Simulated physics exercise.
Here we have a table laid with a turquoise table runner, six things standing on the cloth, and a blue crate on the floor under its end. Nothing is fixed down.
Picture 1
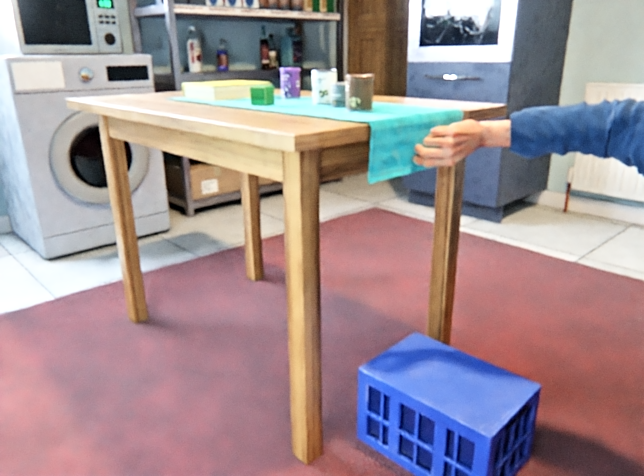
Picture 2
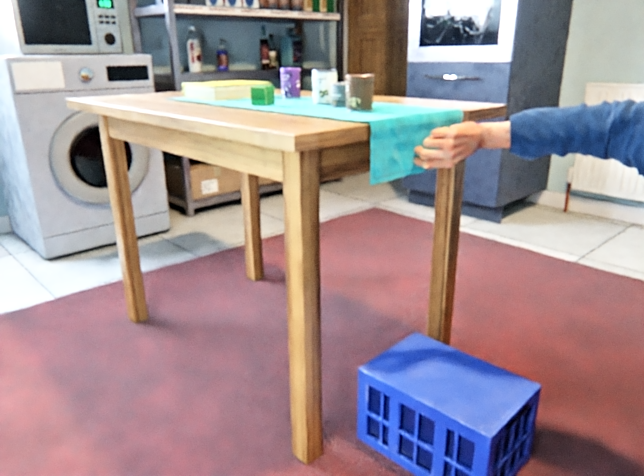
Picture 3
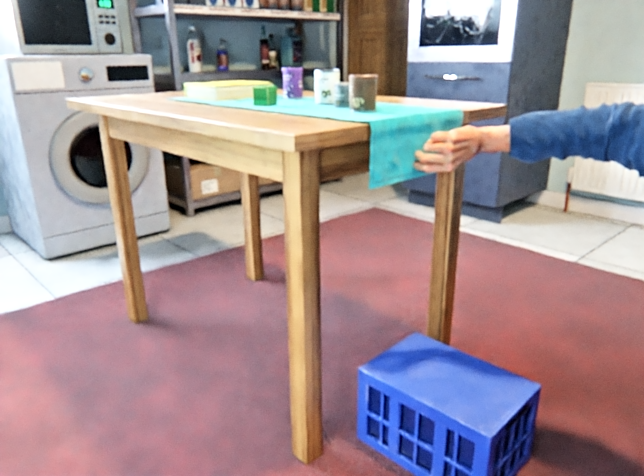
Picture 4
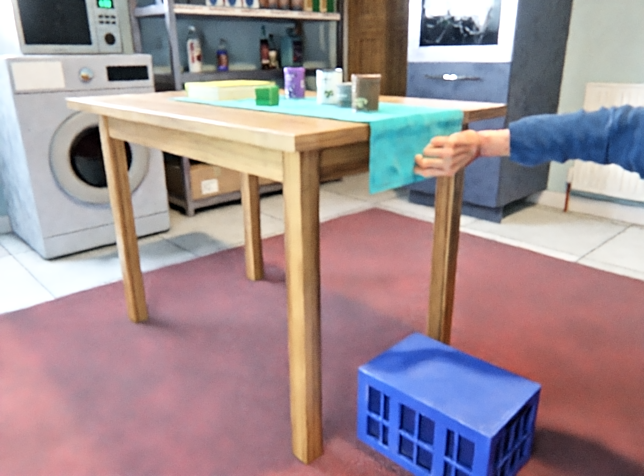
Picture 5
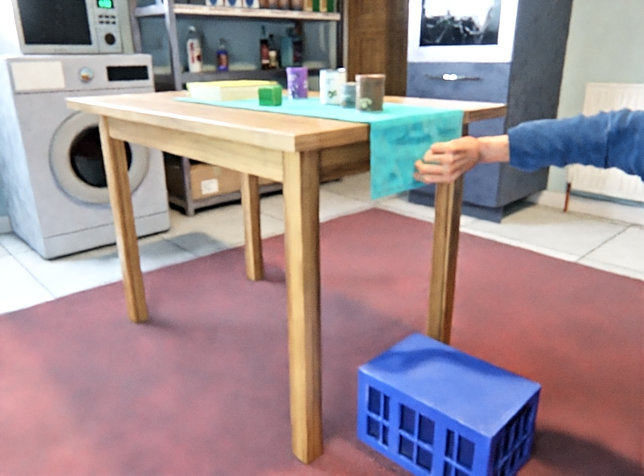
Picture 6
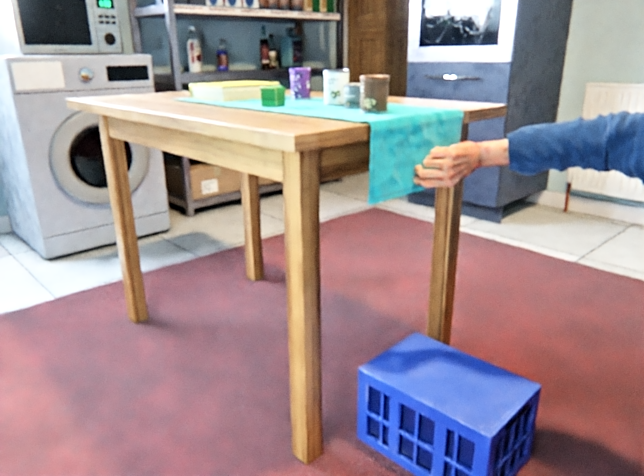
In a kitchen with a washing machine at the left, a wooden table stands on a dark red floor area, seen from slightly above. A turquoise runner holds brown, grey, white and purple containers and a green cube, with a blue crate below. A blue-sleeved arm at the right slowly draws the hanging cloth downward, and the things shift slightly right with it, while the camera stays still.
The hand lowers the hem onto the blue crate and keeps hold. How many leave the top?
The count of fallen things is four.
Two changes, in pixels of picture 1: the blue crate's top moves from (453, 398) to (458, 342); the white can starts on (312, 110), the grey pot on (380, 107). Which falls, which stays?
The white can tumbles off, the grey pot drops off.
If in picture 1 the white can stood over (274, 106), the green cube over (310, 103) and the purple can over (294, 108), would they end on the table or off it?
The white can comes down; the green cube goes over; the purple can comes down.
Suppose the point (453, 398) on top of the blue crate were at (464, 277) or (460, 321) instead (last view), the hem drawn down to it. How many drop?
In that case 1 and 2.
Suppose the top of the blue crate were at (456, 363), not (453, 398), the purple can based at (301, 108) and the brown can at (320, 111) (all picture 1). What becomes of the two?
The purple can comes down; the brown can comes down.
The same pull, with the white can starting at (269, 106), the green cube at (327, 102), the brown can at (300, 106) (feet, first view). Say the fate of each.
The white can falls, the green cube is carried off, the brown can goes over.
Early on, hem near (416, 263); brown can gone.
Midway, hem near (415, 319); brown can, grey pot and white can gone.
Finally, hem on the crate; brown can, grey pot, white can and green cube gone. It carries off four.
